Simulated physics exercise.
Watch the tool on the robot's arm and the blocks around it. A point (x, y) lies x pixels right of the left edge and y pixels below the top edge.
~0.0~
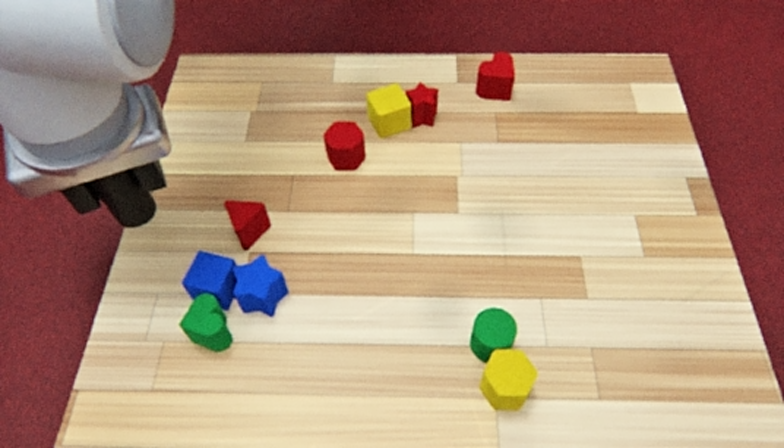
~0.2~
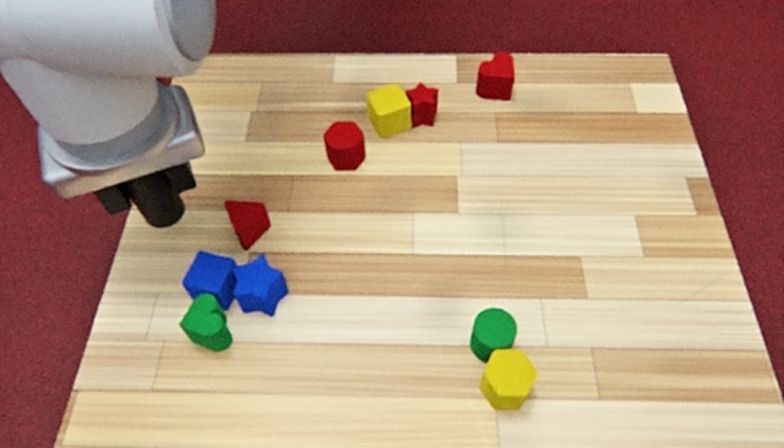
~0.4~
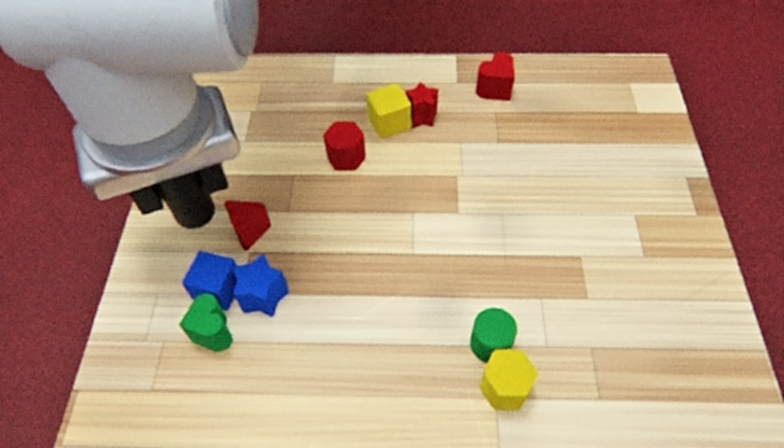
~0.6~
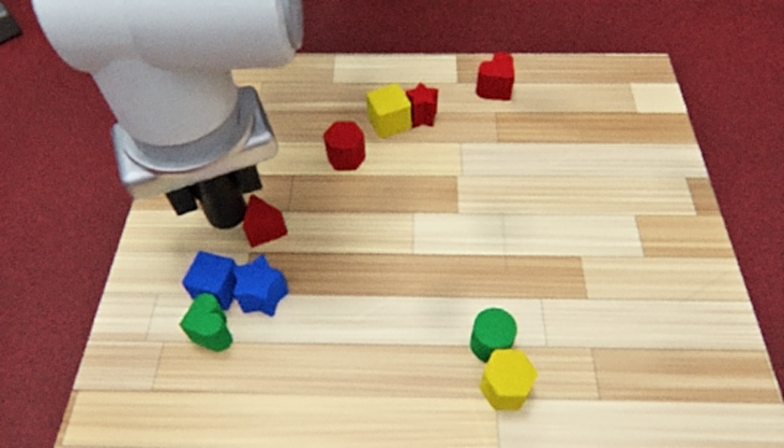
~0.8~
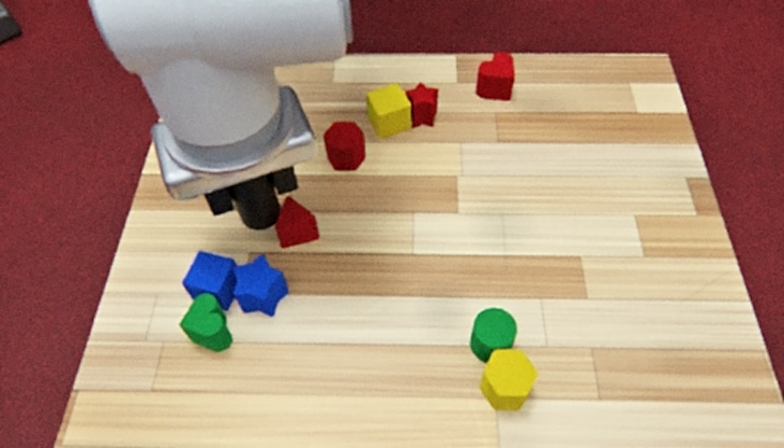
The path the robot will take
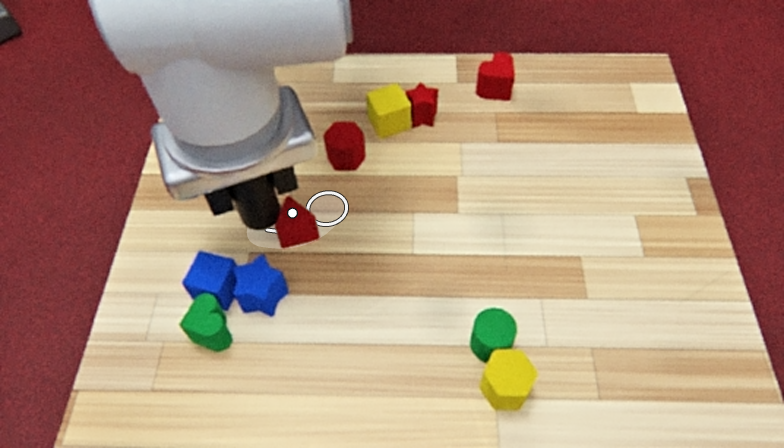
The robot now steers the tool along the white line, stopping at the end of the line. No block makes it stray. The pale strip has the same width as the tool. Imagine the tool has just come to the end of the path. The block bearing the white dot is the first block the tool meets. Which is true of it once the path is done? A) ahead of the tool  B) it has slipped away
B: It has slipped away.
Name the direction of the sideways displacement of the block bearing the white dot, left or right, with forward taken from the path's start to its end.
Side: Right.
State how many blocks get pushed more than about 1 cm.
I predict one.
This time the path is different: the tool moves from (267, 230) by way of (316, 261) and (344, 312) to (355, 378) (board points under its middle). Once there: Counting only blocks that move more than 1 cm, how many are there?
That makes 1 block.
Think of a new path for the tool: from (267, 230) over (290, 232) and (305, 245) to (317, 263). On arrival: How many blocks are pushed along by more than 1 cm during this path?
One gets moved.
The line goes from (267, 230) over (290, 231) and (312, 223) to (327, 208); the dot is on the red triangular piece.
On the path given first. Halfway along, tool at (297, 213); red triangular piece at (329, 214).
At the end, tool at (324, 193); blue star block unmoved; red triangular piece at (342, 211), turned 30° clockwise.
